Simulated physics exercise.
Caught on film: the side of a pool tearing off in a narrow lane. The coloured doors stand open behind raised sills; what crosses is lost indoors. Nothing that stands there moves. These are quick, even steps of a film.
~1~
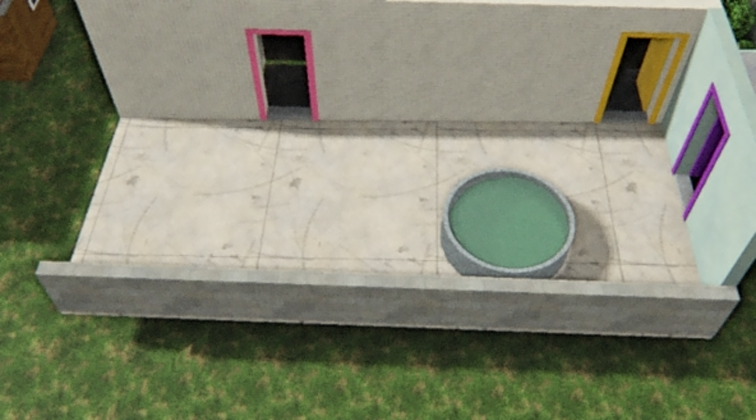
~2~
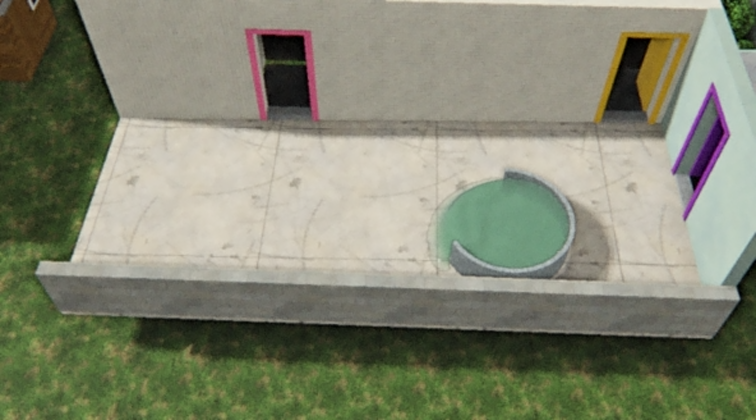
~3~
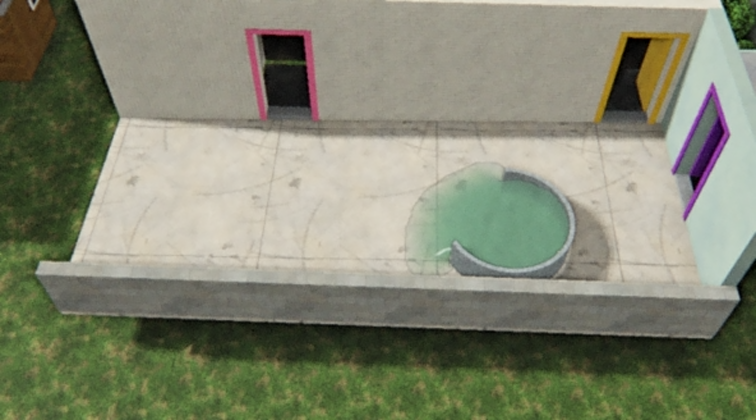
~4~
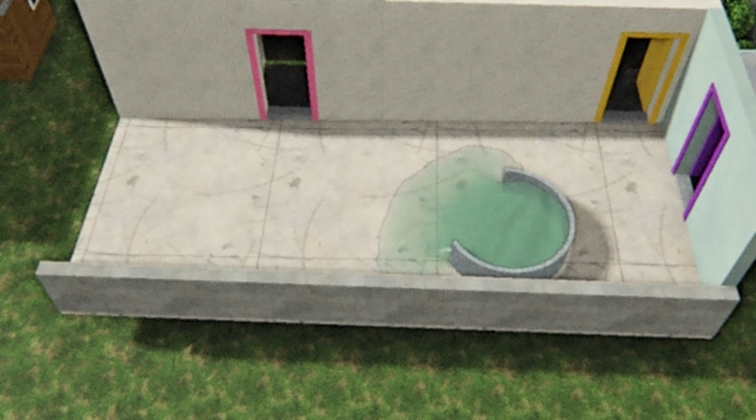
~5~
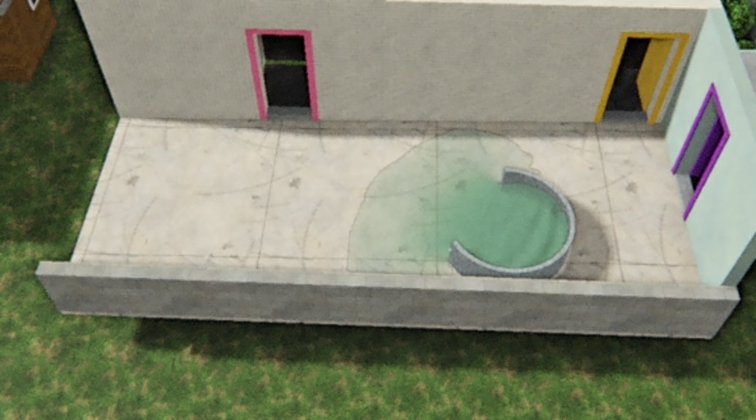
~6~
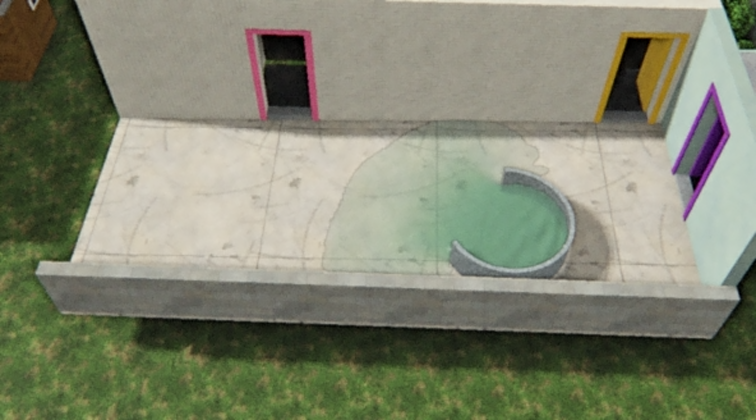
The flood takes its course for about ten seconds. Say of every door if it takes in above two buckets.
The purple door stays under that; the yellow door stays under that; the pink door stays under that.
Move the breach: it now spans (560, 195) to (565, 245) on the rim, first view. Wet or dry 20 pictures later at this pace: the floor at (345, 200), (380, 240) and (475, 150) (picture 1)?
As listed: Dry, dry, not flooded.
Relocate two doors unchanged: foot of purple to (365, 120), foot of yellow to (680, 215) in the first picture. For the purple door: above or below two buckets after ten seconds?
The purple door passes that mark.
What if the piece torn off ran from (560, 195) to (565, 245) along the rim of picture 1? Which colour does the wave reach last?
It is the pink-painted one.
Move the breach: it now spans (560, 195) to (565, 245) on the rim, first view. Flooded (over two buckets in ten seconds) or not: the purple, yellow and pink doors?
My reading: Purple door lets more in; yellow door lets more in; pink door holds.
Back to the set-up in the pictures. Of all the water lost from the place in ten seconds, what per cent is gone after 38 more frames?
Roughly 70 per cent.
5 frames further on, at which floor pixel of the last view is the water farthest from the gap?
At about (230, 276).
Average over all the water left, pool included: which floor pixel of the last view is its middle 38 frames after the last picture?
Roughly at (300, 185).
A moment on, water covers 40 % of the floor; the purple door not reached, the yellow door not reached, the pink door not reached.
Next, water covers 55 % of the floor; the purple door not reached, the yellow door not reached, the pink door wet at the sill, nothing in.
Then, water covers 70 % of the floor; the purple door not reached, the yellow door not reached, the pink door under two buckets in.
Later, water covers 65 % of the floor; the purple door not reached, the yellow door not reached, the pink door under two buckets in.
In the end, water covers 25 % of the floor; the purple door not reached, the yellow door not reached, the pink door under two buckets in.
